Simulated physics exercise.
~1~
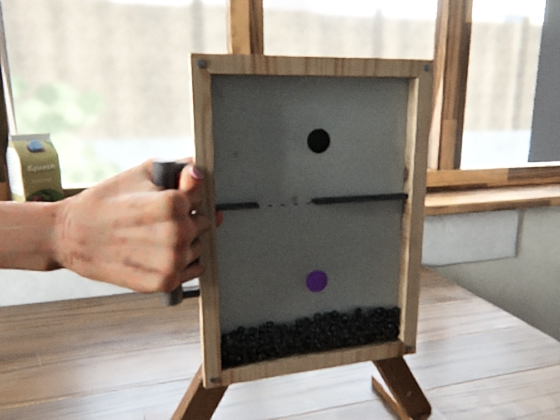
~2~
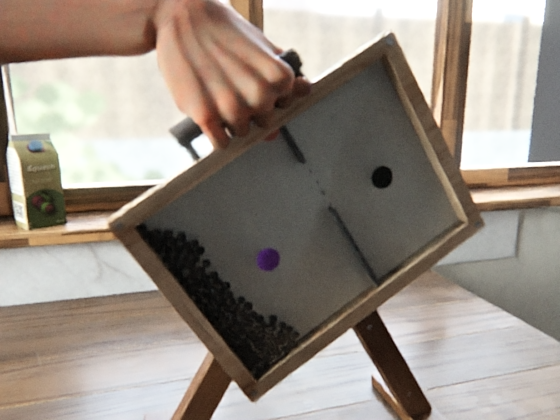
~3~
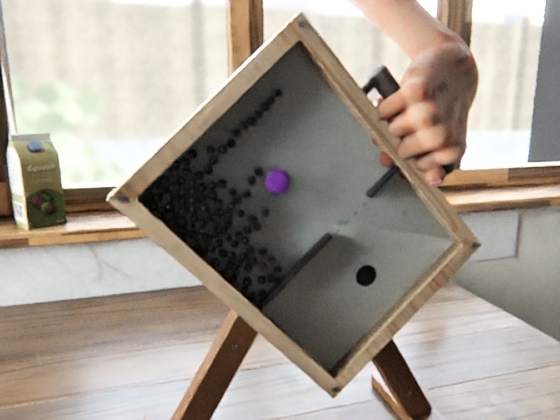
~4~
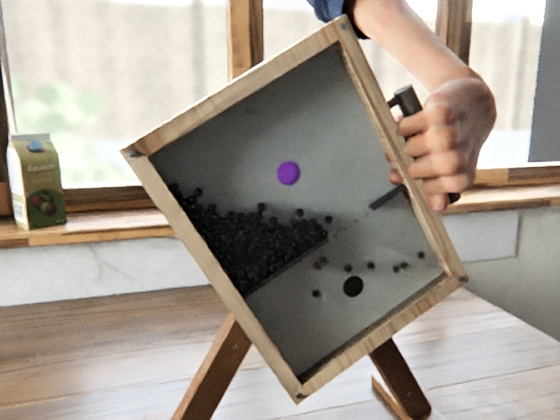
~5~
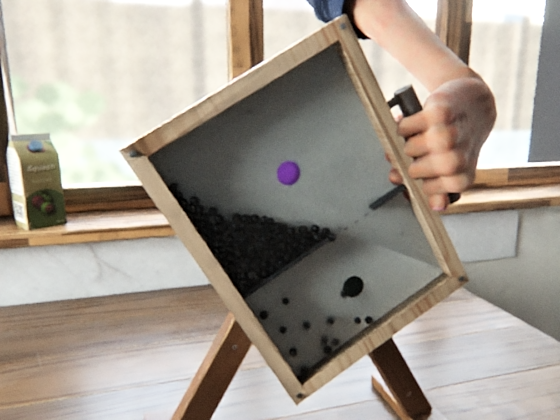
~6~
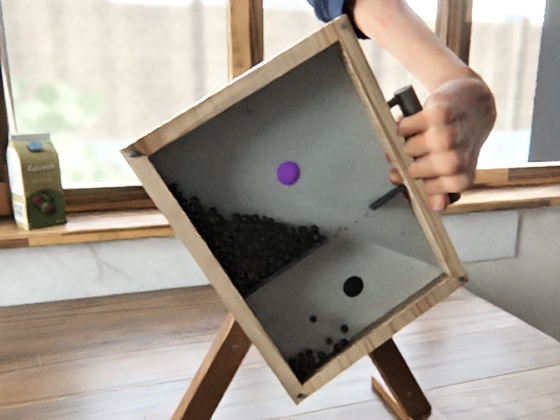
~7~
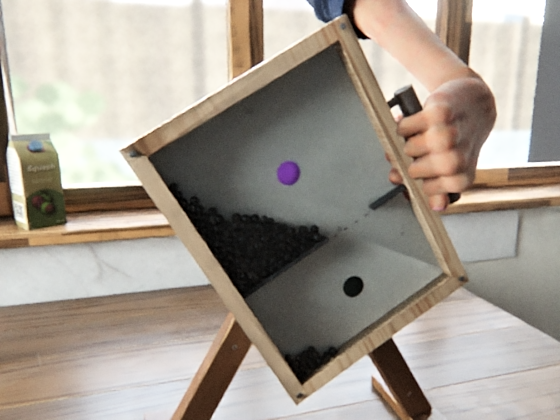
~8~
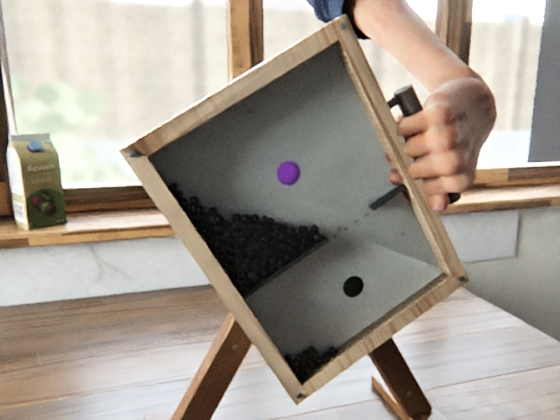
A hand turning a wooden-framed box clockwise until some black beads spill past the divider, most staying beside the purple dot.
